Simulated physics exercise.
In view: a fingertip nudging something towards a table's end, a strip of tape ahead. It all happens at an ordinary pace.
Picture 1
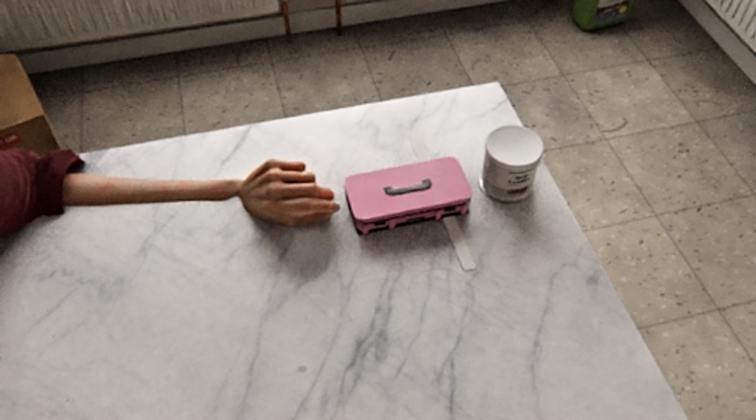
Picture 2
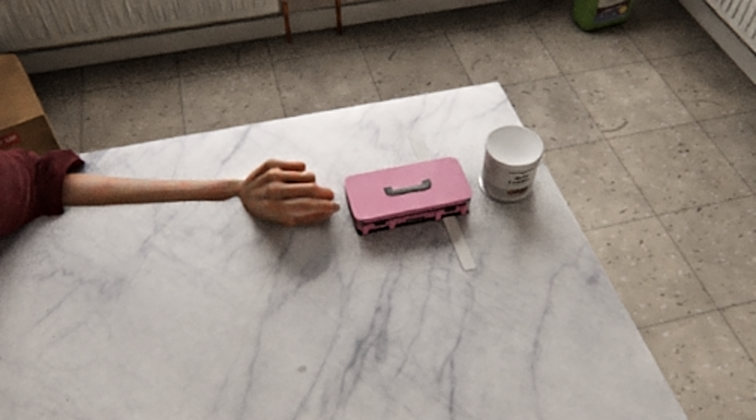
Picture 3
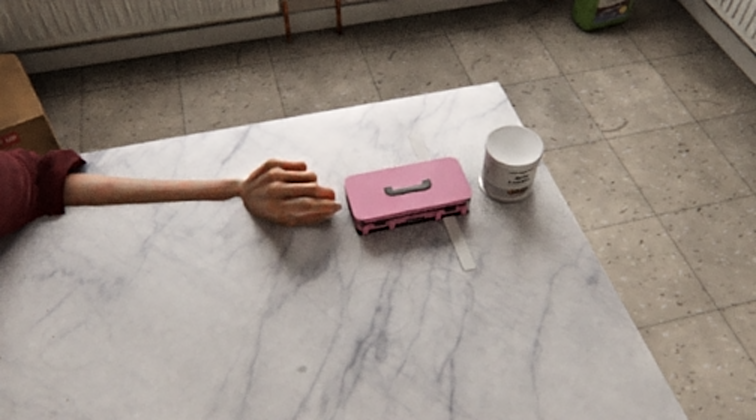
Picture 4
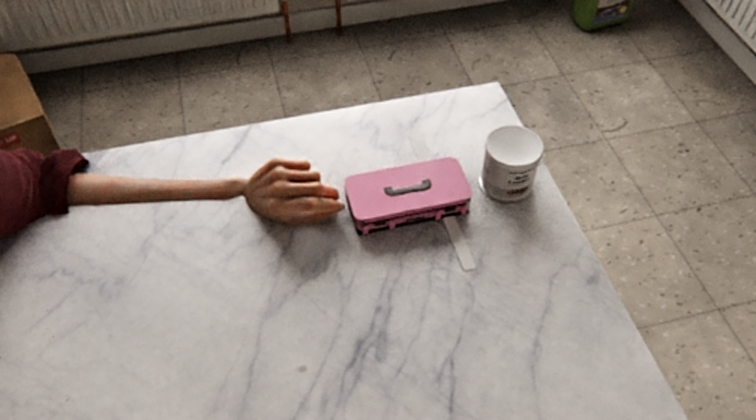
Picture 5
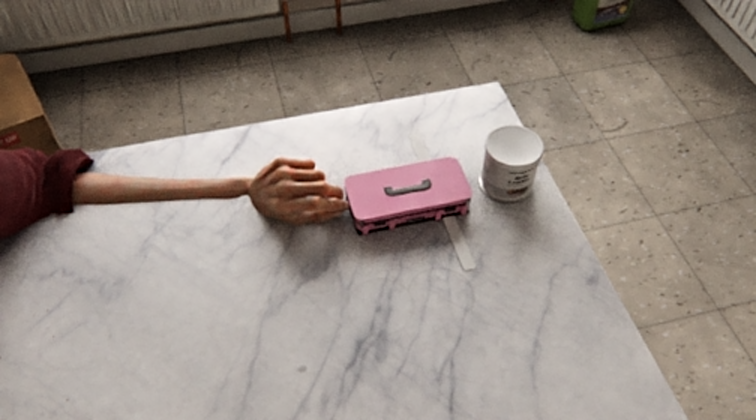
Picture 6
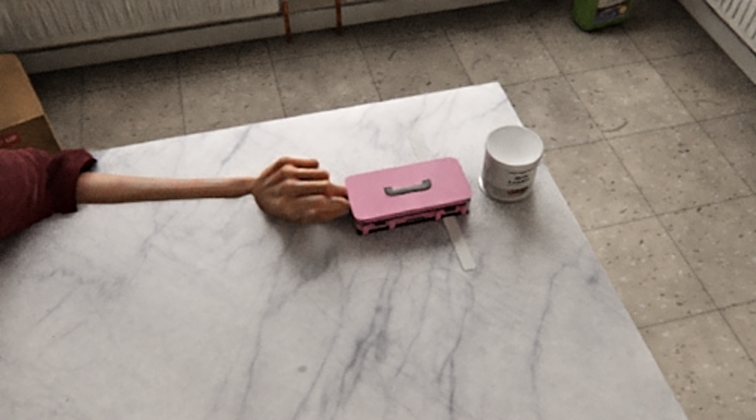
A pink case with a dark handle sat still on a marble table beside a white tin, while a hand in a dark red sleeve crept slightly right until its fingers reached the case.
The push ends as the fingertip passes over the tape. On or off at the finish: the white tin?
The white tin falls off the table.
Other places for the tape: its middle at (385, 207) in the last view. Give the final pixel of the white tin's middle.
Resting at (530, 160).
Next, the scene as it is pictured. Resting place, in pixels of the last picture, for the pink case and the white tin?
First (502, 177), then (688, 347).
Then, 1.96 s after the last picture, white tin tipped 57° from how it was near (587, 197).
At rest, the white tin drops to the floor, near (688, 347).
